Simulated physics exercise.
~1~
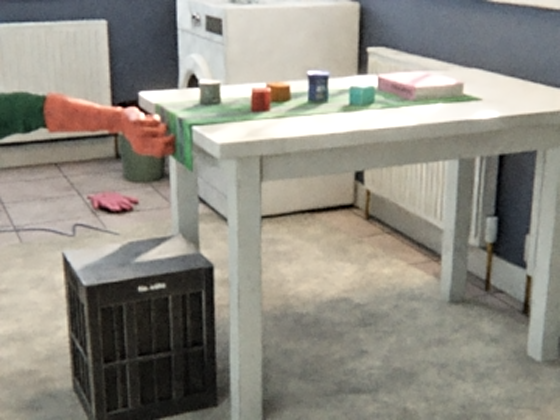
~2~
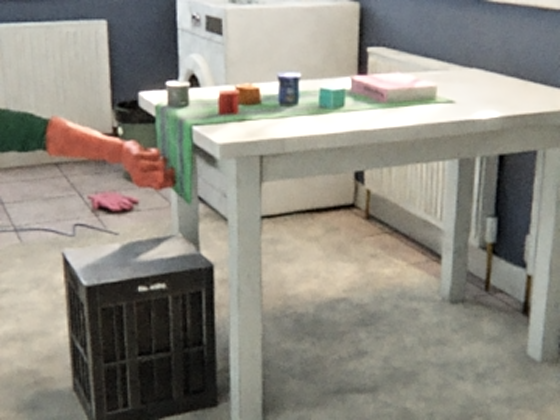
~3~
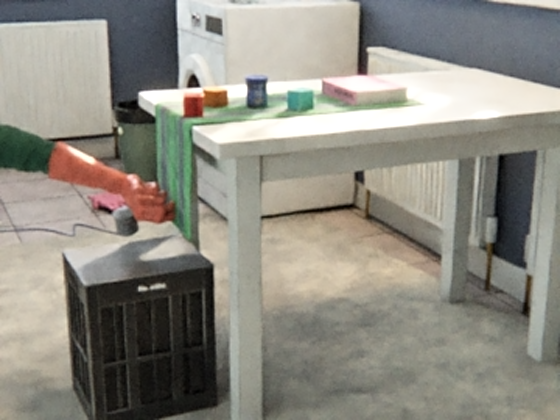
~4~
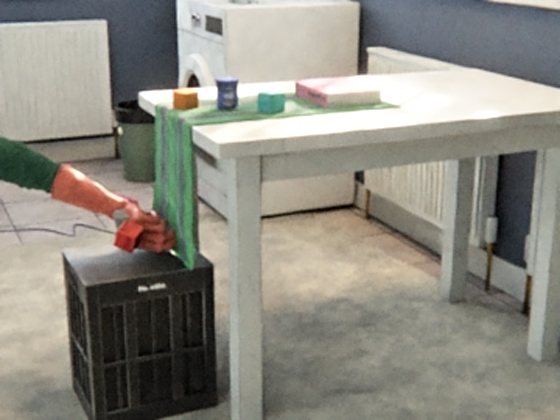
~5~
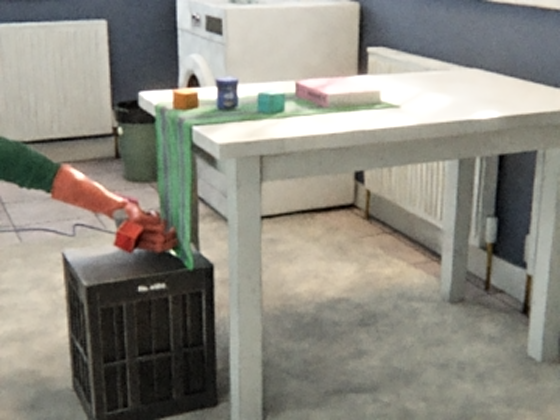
A gloved hand slowly pulled a green cloth down over the left end of a white table, and first a grey pot, then a red cube went over the edge, leaving two cubes, a blue can and a book on top.
